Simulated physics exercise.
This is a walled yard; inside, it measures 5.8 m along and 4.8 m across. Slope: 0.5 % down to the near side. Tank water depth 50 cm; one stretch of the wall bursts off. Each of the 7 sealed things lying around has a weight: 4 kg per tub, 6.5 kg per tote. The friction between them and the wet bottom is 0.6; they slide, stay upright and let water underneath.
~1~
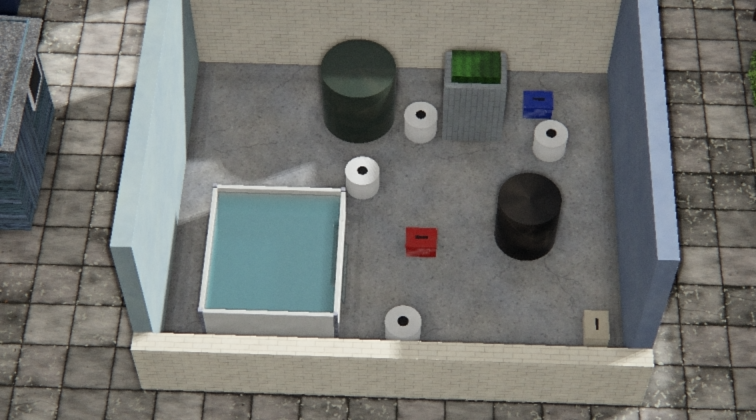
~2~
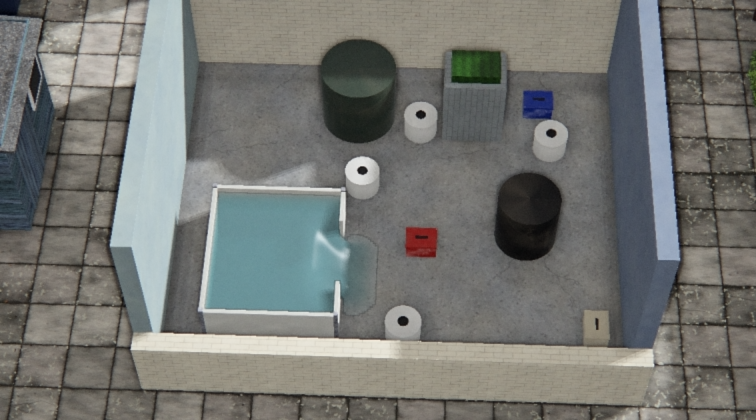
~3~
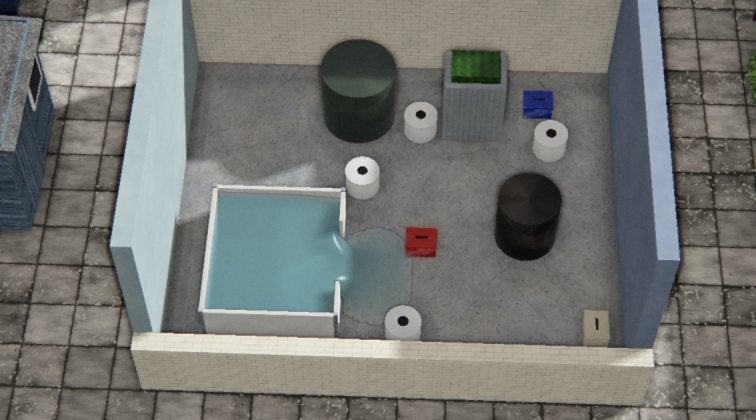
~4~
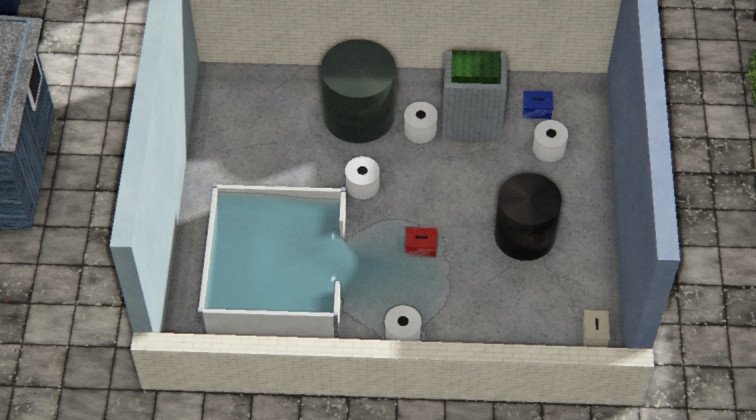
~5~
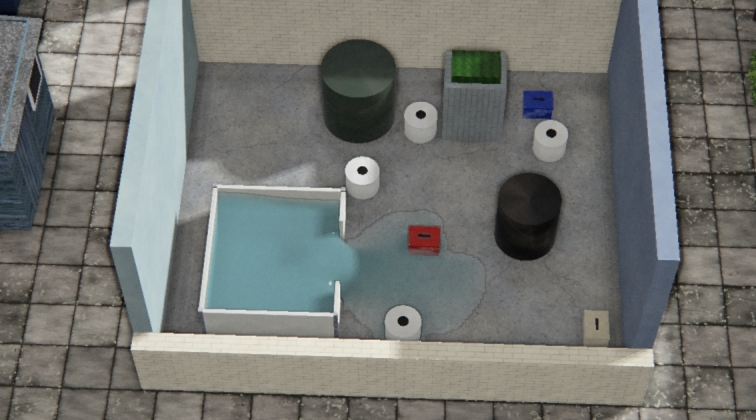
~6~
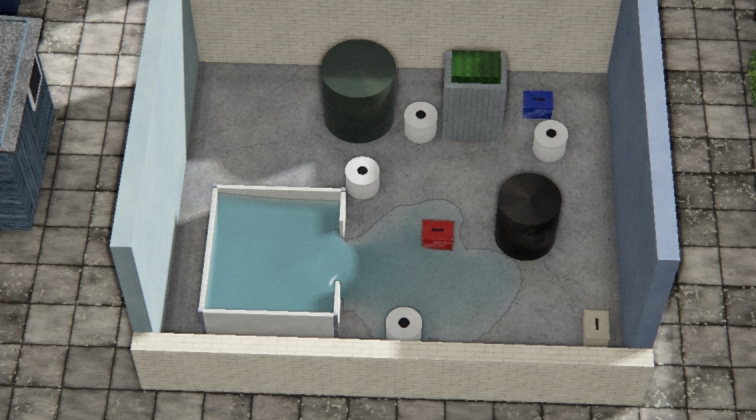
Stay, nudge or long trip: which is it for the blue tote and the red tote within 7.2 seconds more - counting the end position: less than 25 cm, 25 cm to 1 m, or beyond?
Final distance check: The blue tote winds up far off and the red tote winds up far off.
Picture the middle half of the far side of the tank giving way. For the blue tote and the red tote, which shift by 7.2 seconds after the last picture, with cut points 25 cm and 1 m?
Outcome - blue tote: No real movement, red tote: No real movement.
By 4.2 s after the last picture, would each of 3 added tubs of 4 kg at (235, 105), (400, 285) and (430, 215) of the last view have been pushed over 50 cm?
Spot by spot, in turn: Falls short, exceeds it, exceeds it.
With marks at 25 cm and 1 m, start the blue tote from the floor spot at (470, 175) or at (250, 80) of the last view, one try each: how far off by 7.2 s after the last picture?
Respectively: It edges along somewhat; it rests almost unmoved.
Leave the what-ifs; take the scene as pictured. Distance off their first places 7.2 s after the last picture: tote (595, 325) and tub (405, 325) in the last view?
Taken in order, the shifts are 350 cm and 350 cm.
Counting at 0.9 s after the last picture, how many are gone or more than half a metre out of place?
Count: 1.
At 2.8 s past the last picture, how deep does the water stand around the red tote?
7 cm or so.
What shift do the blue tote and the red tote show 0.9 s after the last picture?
I'd say about 0 and 140 centimetres.
Then, 0.9 s after the last picture the blue tote is near (538, 99), 0.0 m from its start, aground; the red tote is near (494, 175), 1.4 m from its start, aground; 1 afloat.
Then, 2.8 s after the last picture the blue tote is near (539, 72), 0.5 m from its start, aground; the red tote is near (578, 73), 3.5 m from its start, aground; 3 afloat.
Then, 4.8 s after the last picture the blue tote is near (429, 83), 1.5 m from its start, aground; the red tote is near (511, 69), 3.0 m from its start, afloat; 4 afloat.
Then, 7.2 s after the last picture the blue tote is near (399, 82), 1.9 m from its start, afloat; the red tote is near (418, 68), 2.8 m from its start, afloat; 6 afloat.
